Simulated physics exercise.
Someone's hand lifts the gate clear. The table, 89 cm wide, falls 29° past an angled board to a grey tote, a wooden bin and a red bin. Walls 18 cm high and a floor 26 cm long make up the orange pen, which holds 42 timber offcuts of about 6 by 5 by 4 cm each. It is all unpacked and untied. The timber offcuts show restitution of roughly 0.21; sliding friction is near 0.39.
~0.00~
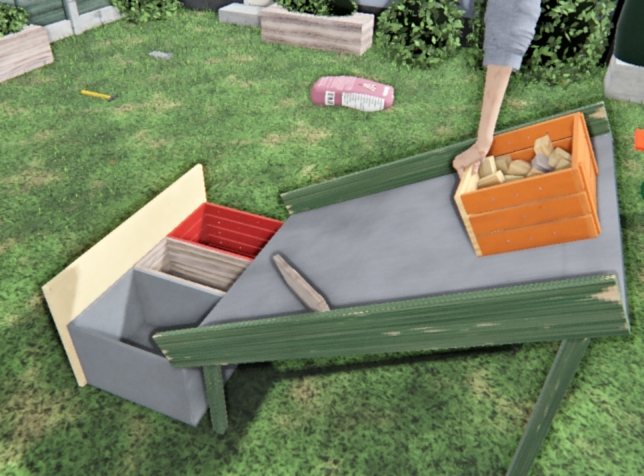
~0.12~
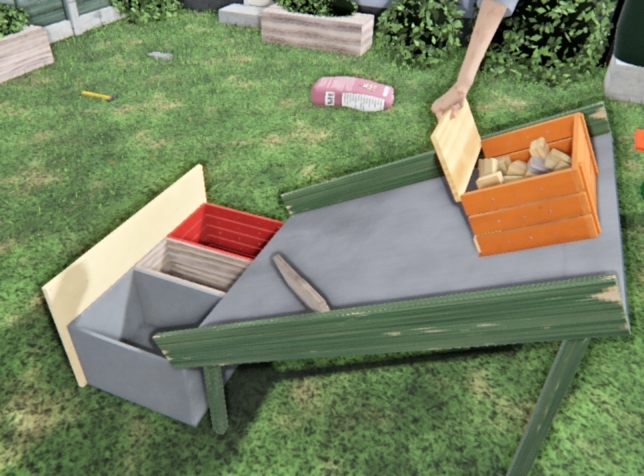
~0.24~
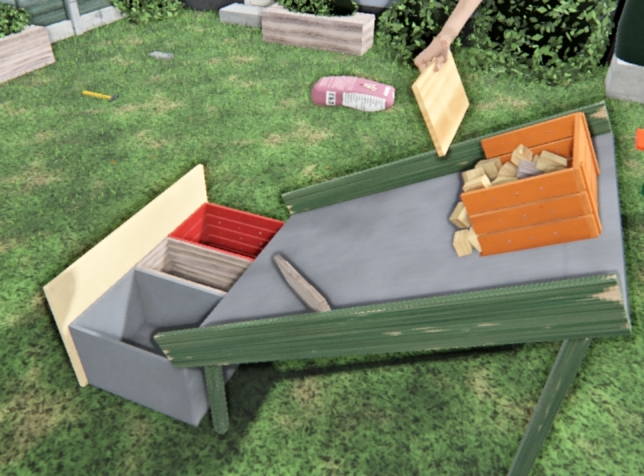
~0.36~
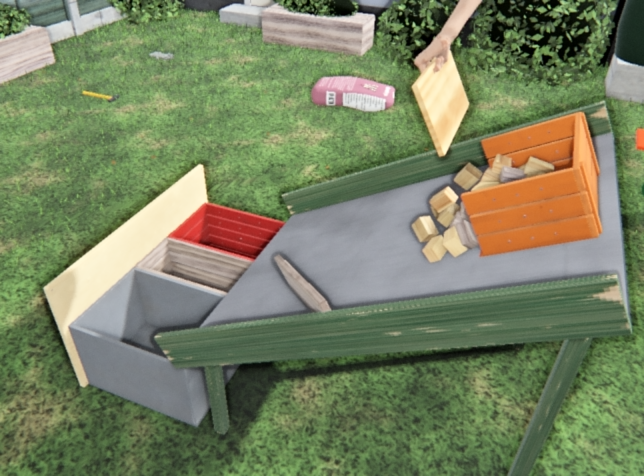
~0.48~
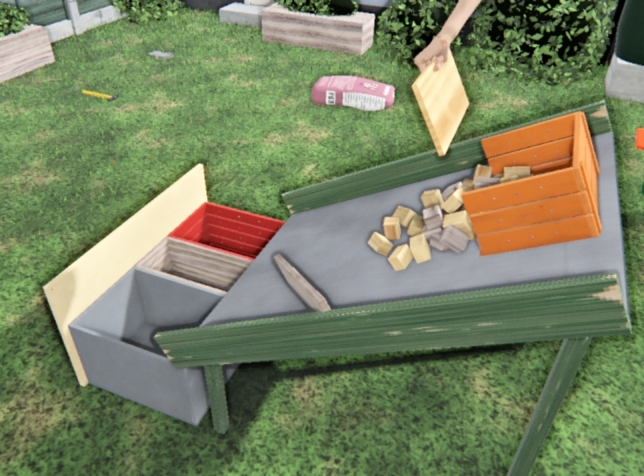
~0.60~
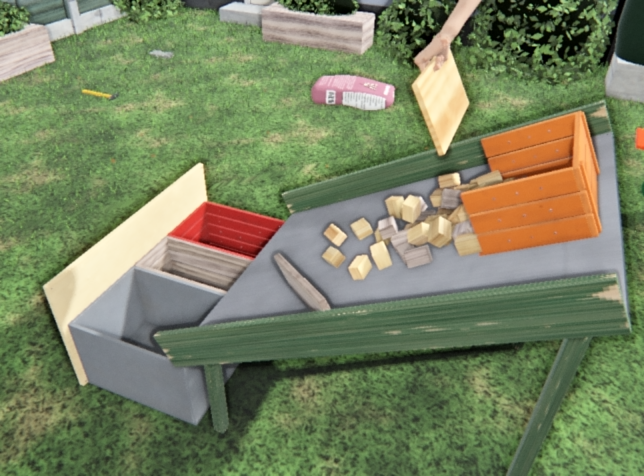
A hand lifts the wooden gate from the left side of an orange pen on a sloping grey table with green edges. Timber offcuts slide out through the open side and spread leftward down the surface toward a stick, while the hand holds the gate above the table.
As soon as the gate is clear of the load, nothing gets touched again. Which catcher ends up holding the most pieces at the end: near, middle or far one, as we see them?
The middle one.
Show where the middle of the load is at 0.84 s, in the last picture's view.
Near (374, 233) in pixels.
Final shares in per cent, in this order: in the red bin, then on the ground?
Around 25 per cent and 0 per cent, in that order.
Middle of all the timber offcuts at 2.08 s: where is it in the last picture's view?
Look near pixel (184, 302).
After 0.84 s, 1 still in the orange pen, 40 on the slope and 1 in the air.
After 1.13 s, 6 in the wooden bin, 1 in the red bin, 30 on the slope and 5 in the air.
After 1.55 s, 3 in the grey tote, 22 in the wooden bin, 9 in the red bin, 4 on the slope and 4 in the air.
Final count (at 2.08 s), 5 in the grey tote, 27 in the wooden bin and 10 in the red bin.
